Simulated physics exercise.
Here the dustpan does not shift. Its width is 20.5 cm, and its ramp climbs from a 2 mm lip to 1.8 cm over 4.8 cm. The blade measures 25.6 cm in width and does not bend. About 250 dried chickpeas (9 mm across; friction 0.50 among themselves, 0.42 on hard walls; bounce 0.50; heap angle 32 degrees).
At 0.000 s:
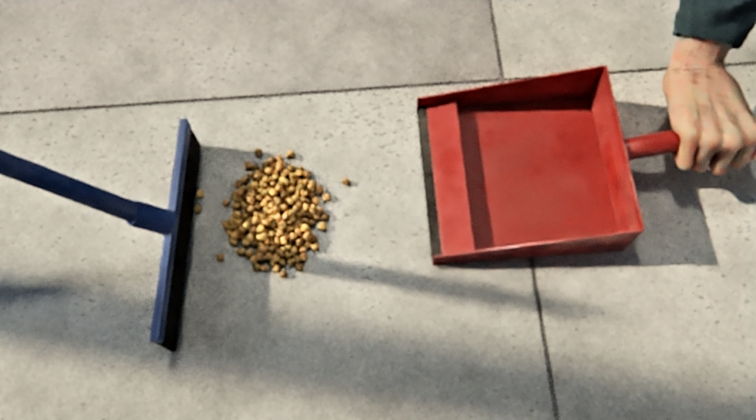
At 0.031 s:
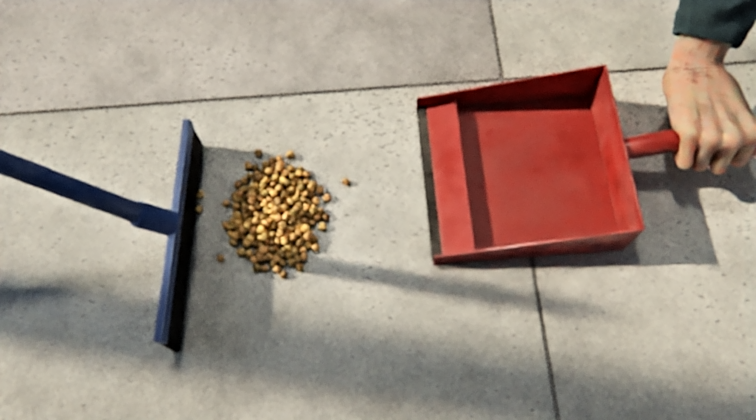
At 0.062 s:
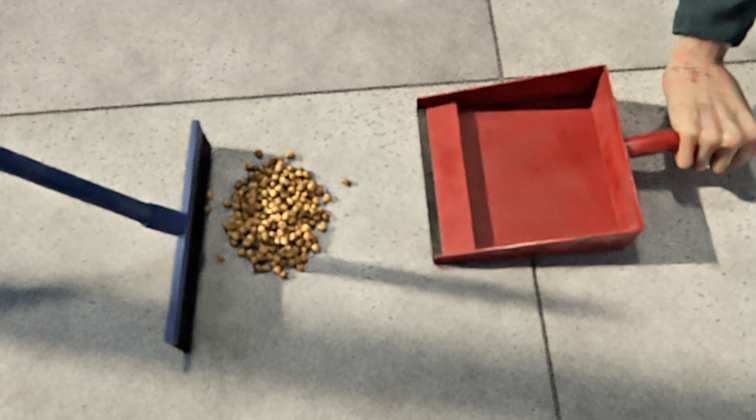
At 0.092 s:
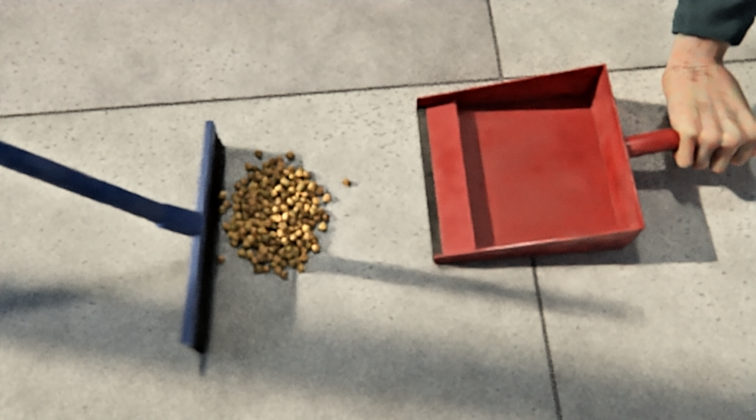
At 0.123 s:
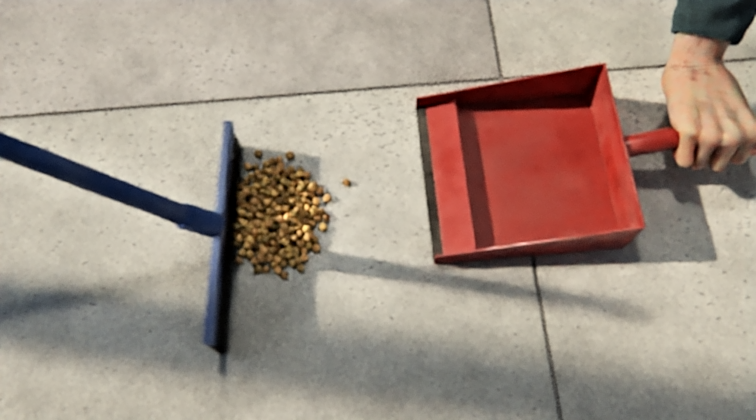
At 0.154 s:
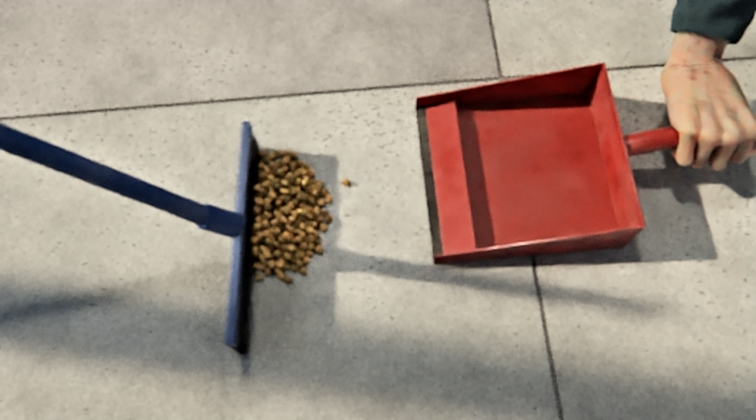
A hand holds a red dustpan still while a blue blade pushes dried chickpeas slightly right.
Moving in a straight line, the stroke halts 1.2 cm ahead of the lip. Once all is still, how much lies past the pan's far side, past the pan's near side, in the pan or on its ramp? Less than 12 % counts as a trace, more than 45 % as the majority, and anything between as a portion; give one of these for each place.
Past the pan's far side - a trace, past the pan's near side - a portion, in the pan or on its ramp - the majority.
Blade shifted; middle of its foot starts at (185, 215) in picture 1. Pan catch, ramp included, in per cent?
Around 50 %.
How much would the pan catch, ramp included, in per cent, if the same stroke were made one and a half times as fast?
Share: Close to 55 %.
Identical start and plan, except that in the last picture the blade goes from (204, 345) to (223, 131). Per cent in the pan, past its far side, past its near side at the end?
Per cent by place - pan 50, far side 0, near side 20.
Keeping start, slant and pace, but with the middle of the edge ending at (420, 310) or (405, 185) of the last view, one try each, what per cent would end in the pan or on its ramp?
About 30 and 50 per cent.
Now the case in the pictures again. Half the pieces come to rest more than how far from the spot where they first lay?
That distance is close to 20 cm.
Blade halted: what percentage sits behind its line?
Estimate: Around 5 %.
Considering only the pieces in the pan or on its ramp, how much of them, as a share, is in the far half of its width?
Roughly 30 per cent.
Then, at 0.30 s, middle of the blade 11 cm from the lip; 0 % over the lip, far side 0 %, near side 10 %.
After 0.39 s, middle of the blade 5 cm from the lip; 10 % over the lip, far side 0 %, near side 15 %.
After 0.62 s, middle of the blade 2 cm from the lip; 50 % over the lip, far side 0 %, near side 20 %.
In the end, at 1.1 s, far side 0 %, near side 20 %, pan 50 %, in front of the lip or behind the blade 30 %.
